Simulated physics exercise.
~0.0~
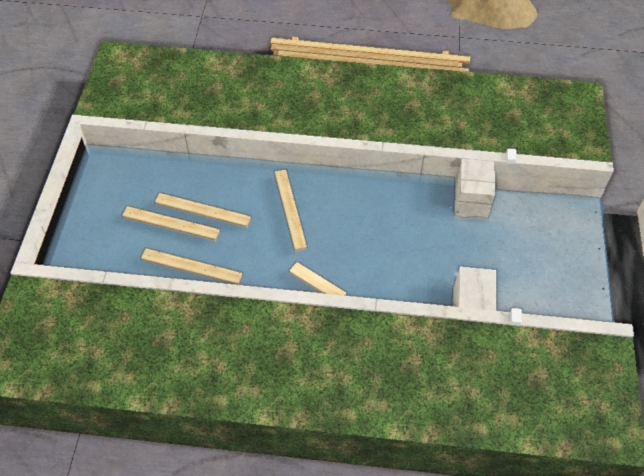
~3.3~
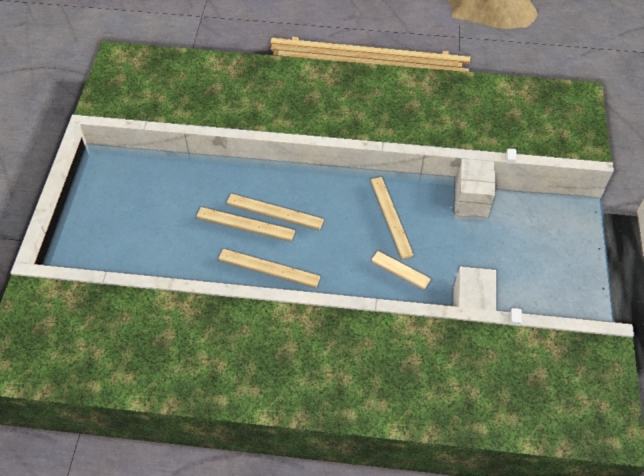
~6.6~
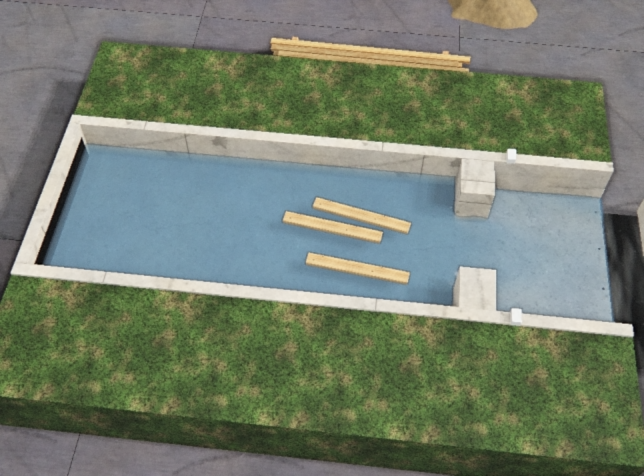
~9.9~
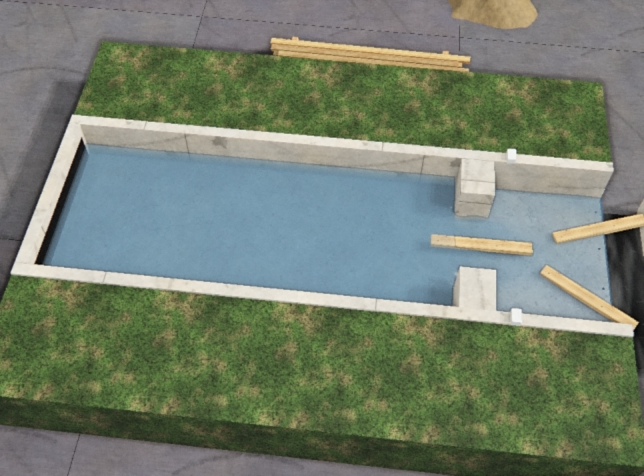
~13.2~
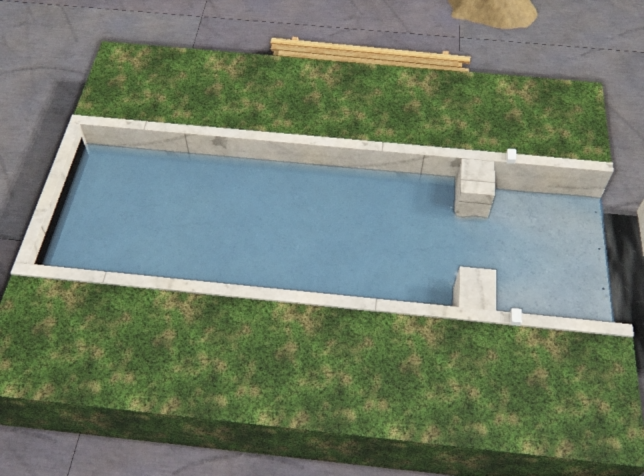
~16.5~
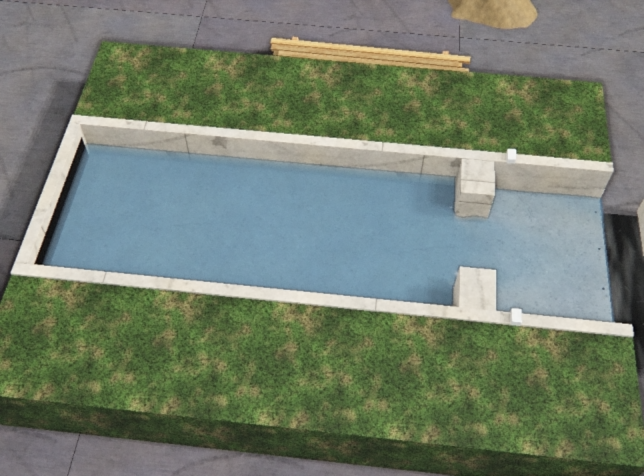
Five wooden planks drifted to the right along a blue channel between grassy banks, slipped through the gap between two pale blocks, and went out the far end one after another, until the water was left empty.
